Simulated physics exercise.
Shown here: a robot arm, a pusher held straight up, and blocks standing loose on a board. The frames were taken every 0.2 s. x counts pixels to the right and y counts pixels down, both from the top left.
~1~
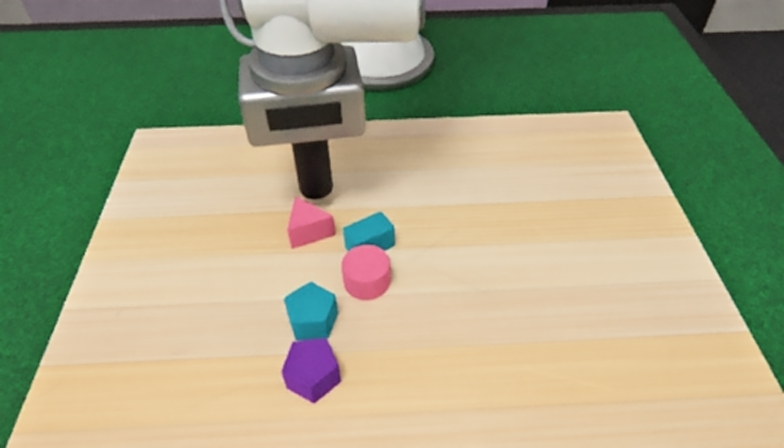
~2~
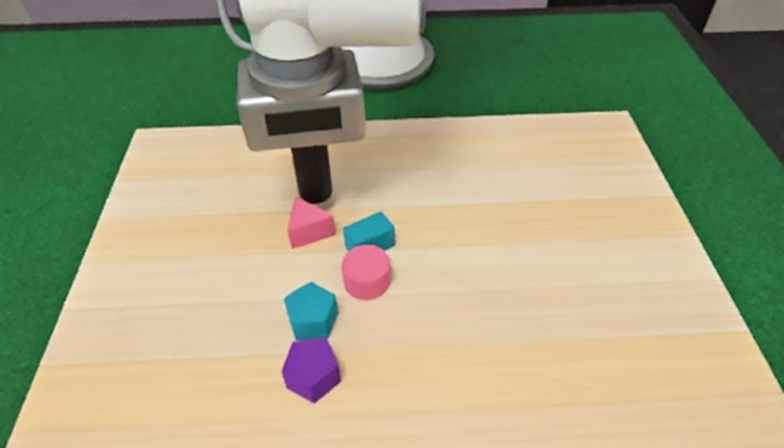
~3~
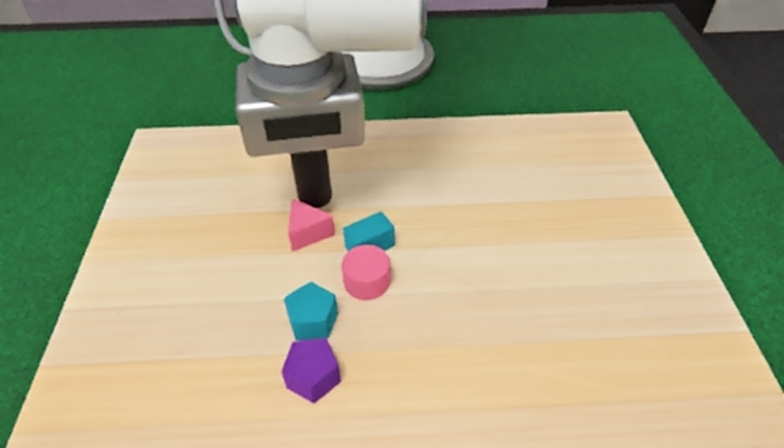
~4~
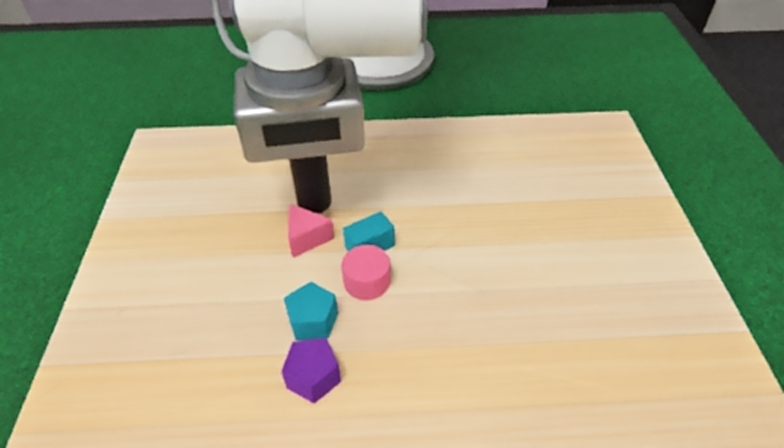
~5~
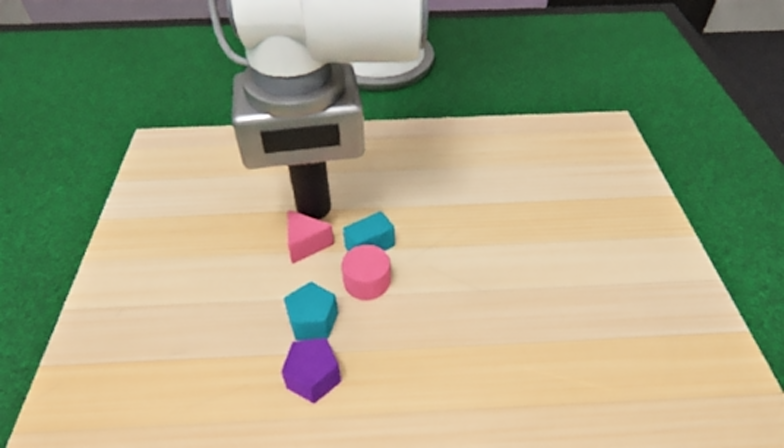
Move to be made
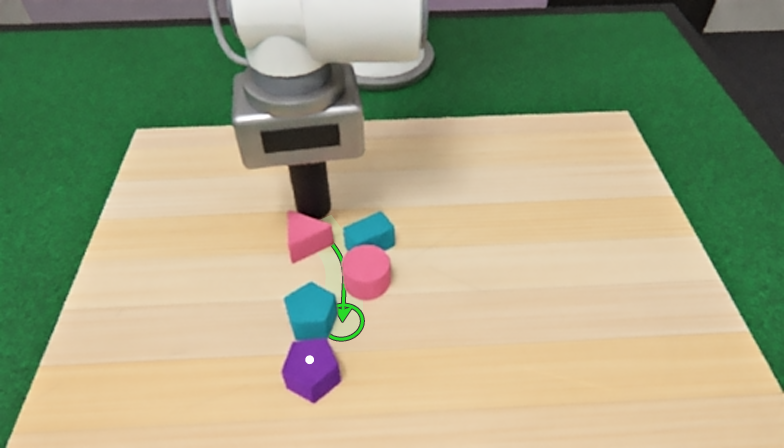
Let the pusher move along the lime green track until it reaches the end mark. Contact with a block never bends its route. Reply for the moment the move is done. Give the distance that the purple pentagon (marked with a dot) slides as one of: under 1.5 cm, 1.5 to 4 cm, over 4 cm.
Under 1.5 cm.
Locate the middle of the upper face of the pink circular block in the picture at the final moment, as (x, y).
The pink circular block ends near (387, 290).
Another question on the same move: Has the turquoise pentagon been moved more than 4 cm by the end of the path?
That would be a no.
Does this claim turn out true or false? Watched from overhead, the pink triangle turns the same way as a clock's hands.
This is true.
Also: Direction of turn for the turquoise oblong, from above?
The twist is anticlockwise.
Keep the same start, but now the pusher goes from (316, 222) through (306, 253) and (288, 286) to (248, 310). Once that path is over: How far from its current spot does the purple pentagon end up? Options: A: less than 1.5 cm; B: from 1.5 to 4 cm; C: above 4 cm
(A)
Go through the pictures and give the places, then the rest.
The first frame shows pusher's lower end at (317, 189); pink triangle at (305, 213); turquoise pentagon at (309, 302); purple pentagon at (310, 360); pink circular block at (366, 262); turquoise oblong at (369, 227).
The second frame shows pusher at (316, 193); blocks still.
The third frame shows pusher at (315, 198); pink triangle at (305, 215).
The fourth frame shows pusher at (315, 203); pink triangle at (304, 220).
The fifth frame shows pusher at (314, 209); pink triangle at (303, 226); turquoise pentagon at (309, 302); purple pentagon at (310, 360); pink circular block at (366, 262); turquoise oblong at (369, 227).
Drawn move, from (316, 222) through (336, 249) and (344, 282) to (342, 322); the dot is on the purple pentagon.
What follows on the original path. One third of the way, pusher at (335, 237); pink triangle at (304, 245), turned 35° clockwise; pink circular block at (372, 269); turquoise oblong at (375, 229), turned 20° anticlockwise.
Two thirds of the way, pusher at (343, 271); pink triangle at (304, 248), turned 50° clockwise; pink circular block at (381, 280); turquoise oblong at (378, 233), turned 55° anticlockwise.
At the end, pusher at (341, 310); pink triangle at (304, 248), turned 50° clockwise; turquoise pentagon at (298, 319), turned 40° clockwise; purple pentagon still; pink circular block at (387, 290); turquoise oblong at (378, 233), turned 55° anticlockwise.
